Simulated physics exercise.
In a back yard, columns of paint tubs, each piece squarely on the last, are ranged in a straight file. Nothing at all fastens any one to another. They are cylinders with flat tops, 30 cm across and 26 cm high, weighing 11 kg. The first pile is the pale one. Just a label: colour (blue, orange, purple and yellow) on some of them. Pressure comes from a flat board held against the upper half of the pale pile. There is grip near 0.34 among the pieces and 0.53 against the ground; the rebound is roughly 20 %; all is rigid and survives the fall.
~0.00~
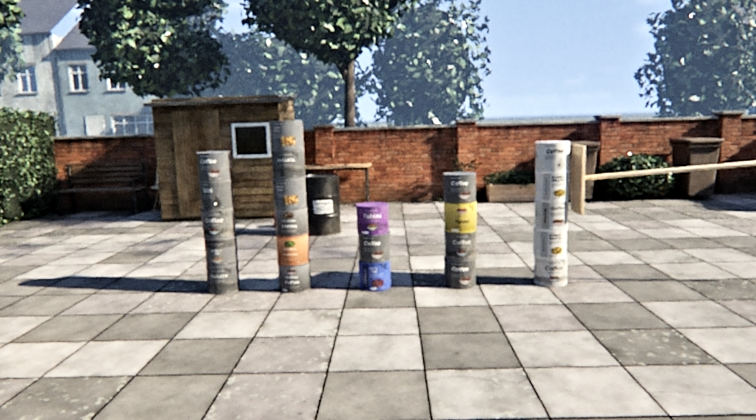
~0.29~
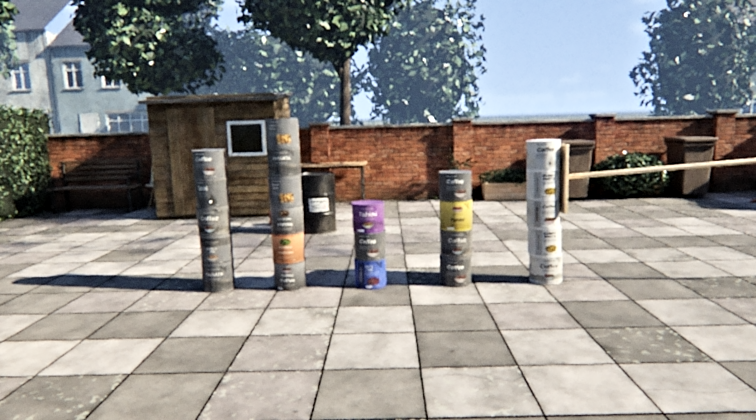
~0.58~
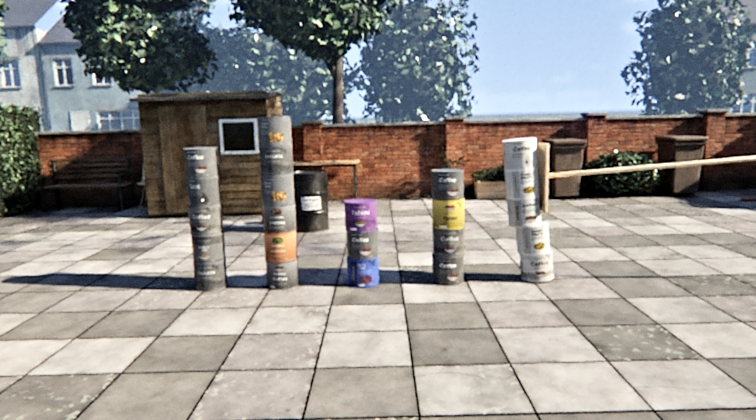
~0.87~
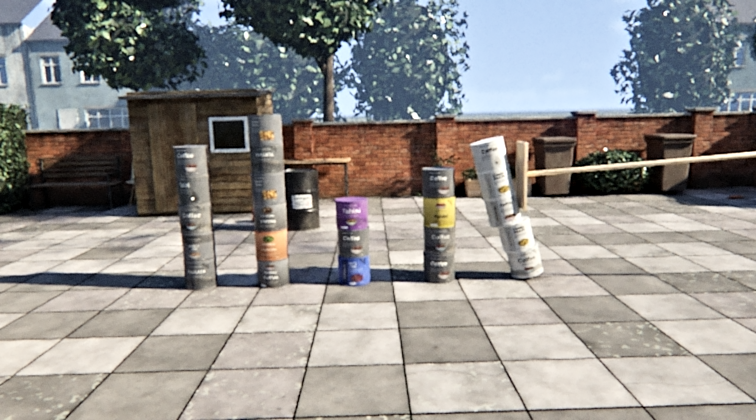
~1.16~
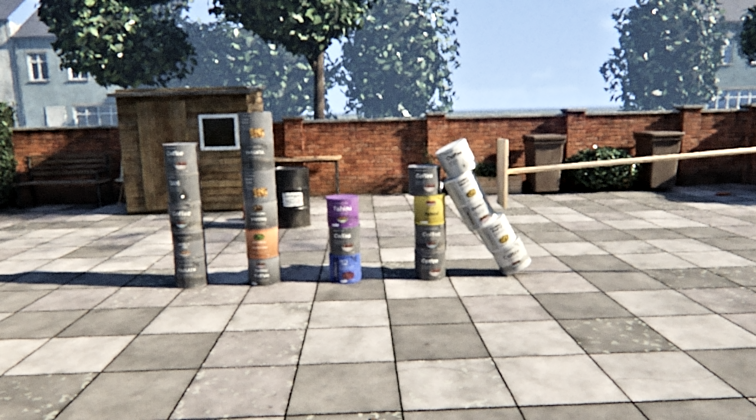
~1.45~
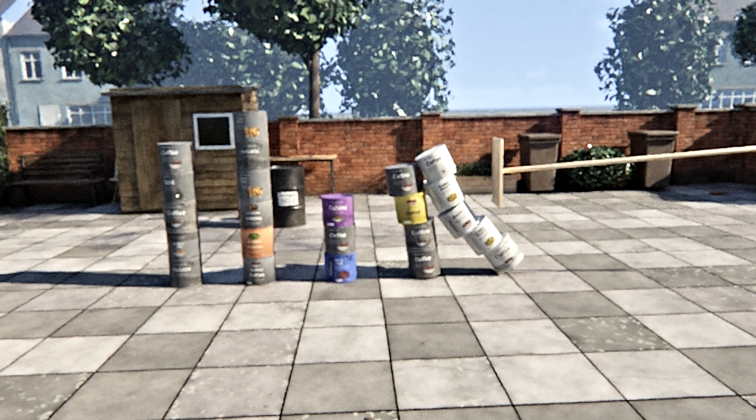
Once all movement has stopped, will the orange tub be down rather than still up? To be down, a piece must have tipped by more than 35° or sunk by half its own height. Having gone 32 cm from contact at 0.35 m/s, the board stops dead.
No, it keeps its place.
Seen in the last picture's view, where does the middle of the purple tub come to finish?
Resting position, last image: About (295, 245).
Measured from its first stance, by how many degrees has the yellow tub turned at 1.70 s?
Roughly 20°.
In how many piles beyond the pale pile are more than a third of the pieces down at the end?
All told, the figure is 2.
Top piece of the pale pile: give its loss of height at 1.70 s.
Some 30 centimetres.
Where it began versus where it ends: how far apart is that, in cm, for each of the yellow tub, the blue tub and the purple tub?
About: Yellow 90, blue 0, purple 90.
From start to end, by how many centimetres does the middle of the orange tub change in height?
About 0 cm lower.
After 1.70 s, 5 of the pale pile down; none of the 18 other tubs down, 4 disturbed; orange tub unmoved; yellow tub 20° from how it stood.
After 2.06 s, 5 of the pale pile down; 4 of the 18 other tubs down; orange tub unmoved; yellow tub 24° from how it stood, 17 cm lower.
After 2.62 s, 5 of the pale pile down; 6 of the 18 other tubs down; orange tub 33 mm from its place; purple tub 14° from how it stood, 14 cm lower.
After 3.48 s, 5 of the pale pile down; 6 of the 18 other tubs down; orange tub 21 mm from its place; purple tub on its side.
In the end (4.1 s), 5 of the pale pile down; 6 of the 18 other tubs down; orange tub unmoved; purple tub on its side; yellow tub 26 cm lower. From the last view, middles, orange tub near (255, 241), purple tub near (295, 245).
